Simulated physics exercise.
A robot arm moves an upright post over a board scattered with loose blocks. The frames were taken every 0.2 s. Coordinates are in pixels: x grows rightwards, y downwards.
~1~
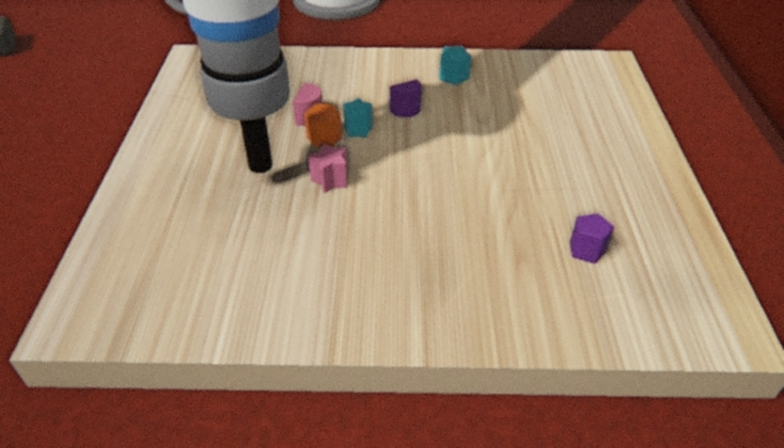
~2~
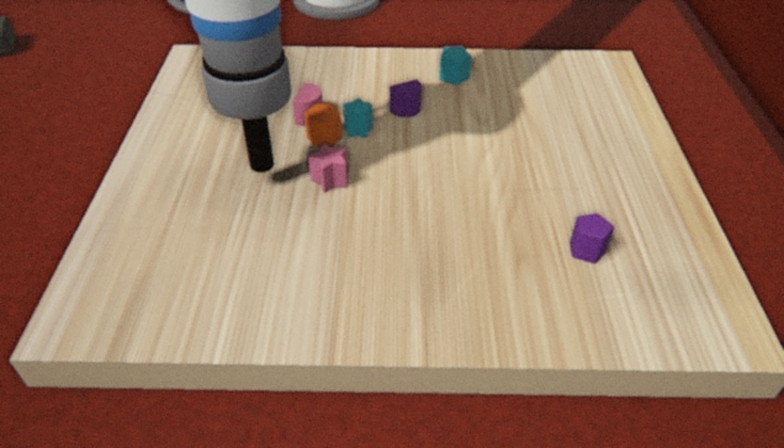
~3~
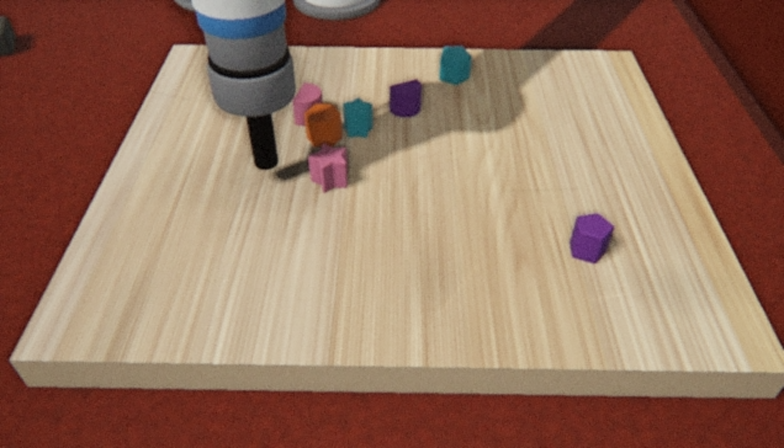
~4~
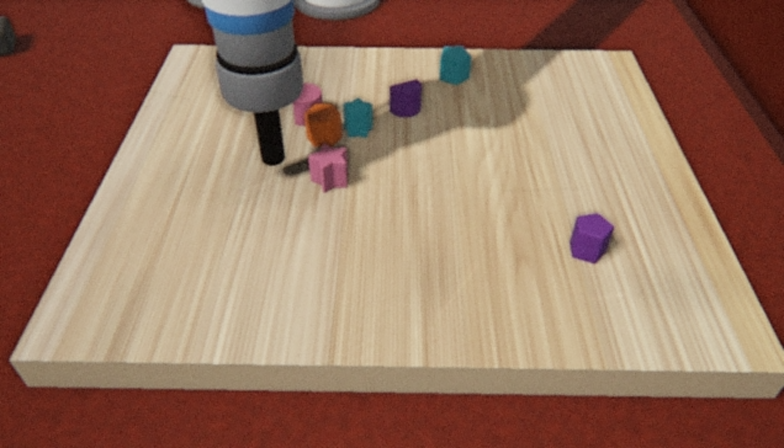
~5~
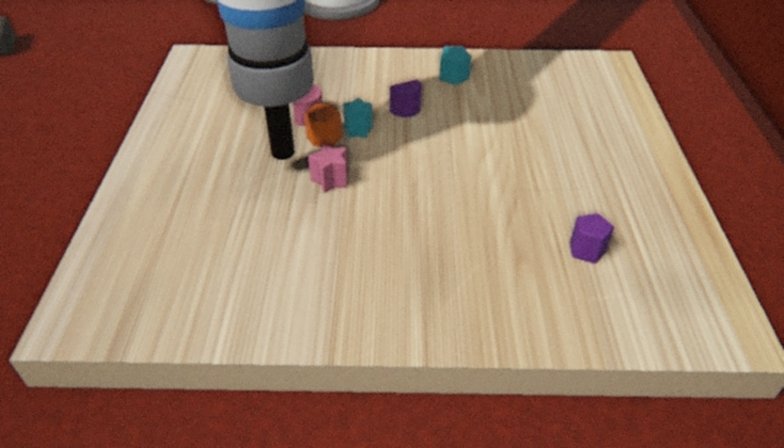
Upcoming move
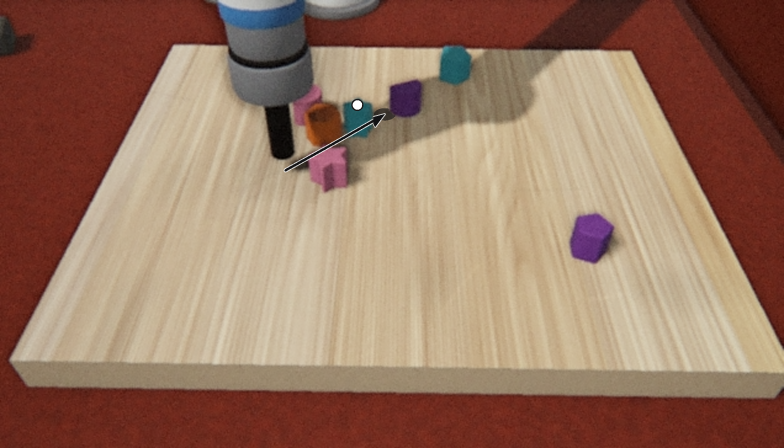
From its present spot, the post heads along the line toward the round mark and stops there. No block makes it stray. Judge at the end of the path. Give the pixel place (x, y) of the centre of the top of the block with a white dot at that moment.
I expect it at (390, 78).
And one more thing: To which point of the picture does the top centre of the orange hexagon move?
It ends at (336, 95).
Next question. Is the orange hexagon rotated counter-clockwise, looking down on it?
I believe so.
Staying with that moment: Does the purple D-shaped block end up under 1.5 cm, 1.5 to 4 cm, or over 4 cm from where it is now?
1.5 to 4 cm.
Drawn move, from (286, 170) directly to (385, 114); the dot is on the turquoise star-shaped block.
One third of the way, post at (320, 134); orange hexagon at (325, 109).
Two thirds of the way, post at (354, 115); pink D-shaped block at (307, 90), turned 10° anticlockwise; orange hexagon at (336, 96), turned 45° anticlockwise; turquoise star-shaped block at (369, 97), turned 40° clockwise.
At the end, post at (385, 98); pink D-shaped block at (307, 90), turned 10° anticlockwise; orange hexagon at (336, 95), turned 45° anticlockwise; turquoise star-shaped block at (390, 78), turned 15° clockwise; purple D-shaped block at (418, 78), turned 60° clockwise.
